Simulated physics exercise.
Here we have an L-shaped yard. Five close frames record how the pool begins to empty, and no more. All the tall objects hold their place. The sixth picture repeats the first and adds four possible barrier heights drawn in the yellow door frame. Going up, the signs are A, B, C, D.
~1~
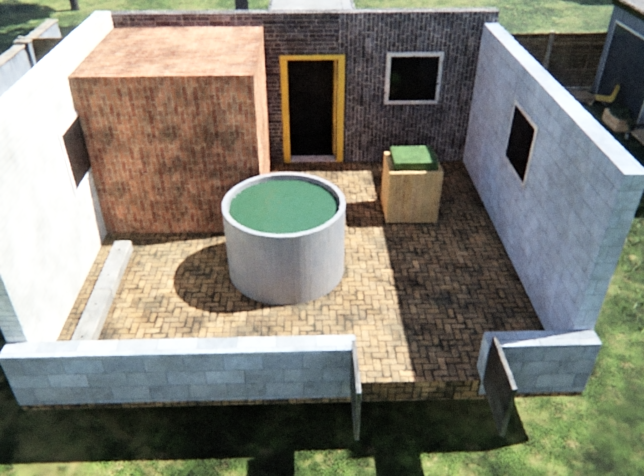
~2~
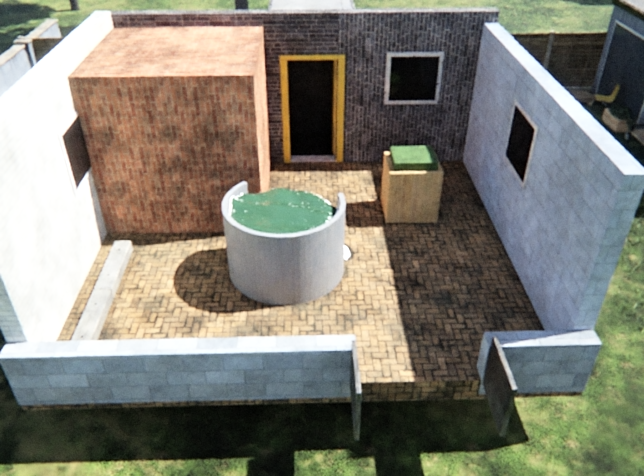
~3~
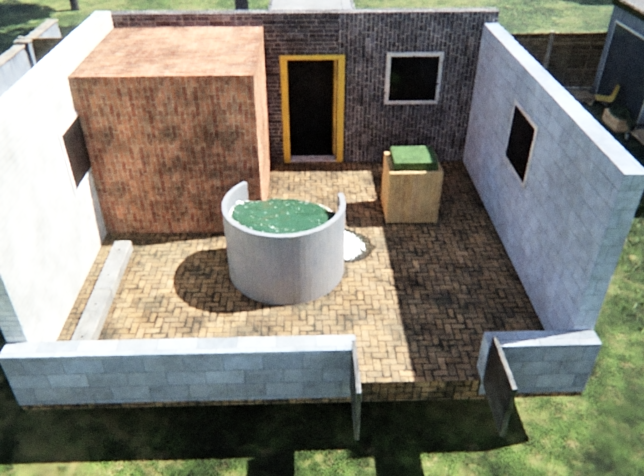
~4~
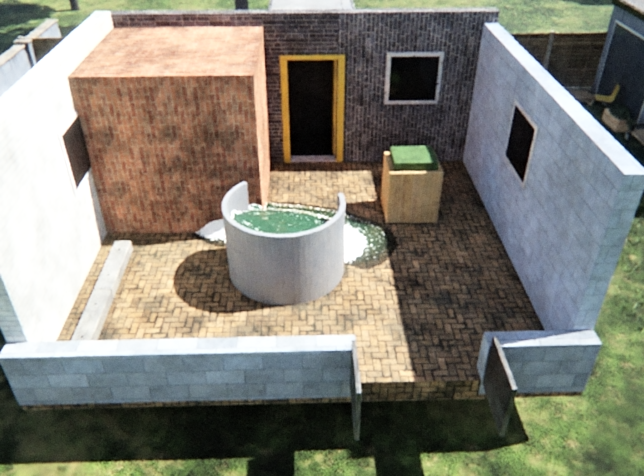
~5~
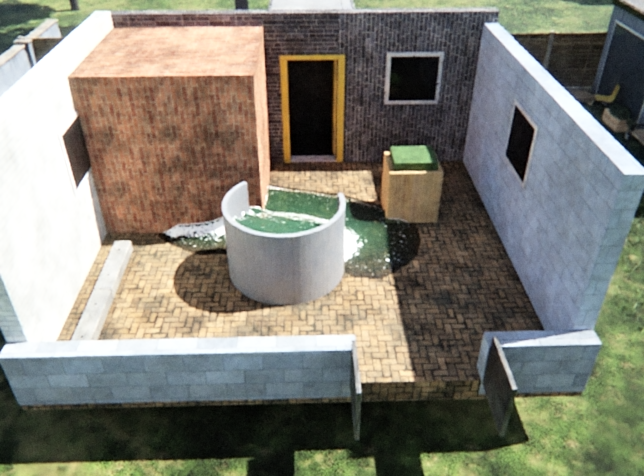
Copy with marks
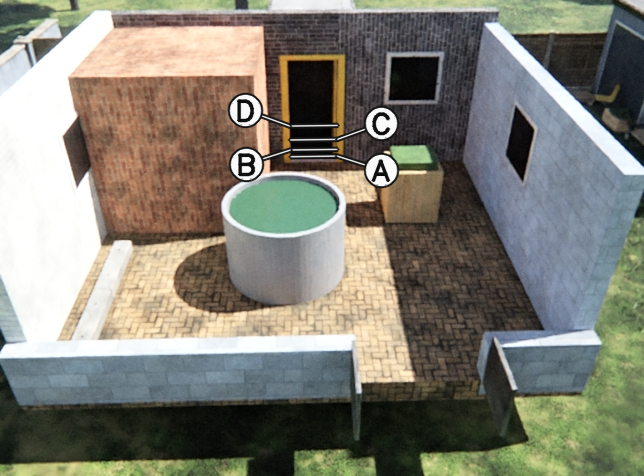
The footage shows a walled brick-paved yard with a round tank of green water, whose far side opens; the water lowers and pours out behind it, spreading first to the right, then also left across the paving.
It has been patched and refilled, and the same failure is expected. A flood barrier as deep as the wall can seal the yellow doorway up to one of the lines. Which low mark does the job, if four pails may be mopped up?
Choose C.
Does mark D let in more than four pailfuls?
No, that is safe.
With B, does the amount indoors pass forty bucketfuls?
No, less.
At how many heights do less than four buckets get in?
Two of the four.
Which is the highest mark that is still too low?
That is mark B.
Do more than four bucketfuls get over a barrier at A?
Yes, that goes wrong.
On the marked copy, A at (313, 156); B at (313, 149); C at (313, 139); D at (313, 125); from the bottom up A, B, C, D.
If A is chosen, dozens of bucketfuls pour in.
If B is chosen, about 11 bucketfuls get in.
If C is chosen, a splash gets over, under a bucket.
If D is chosen, nothing gets over.
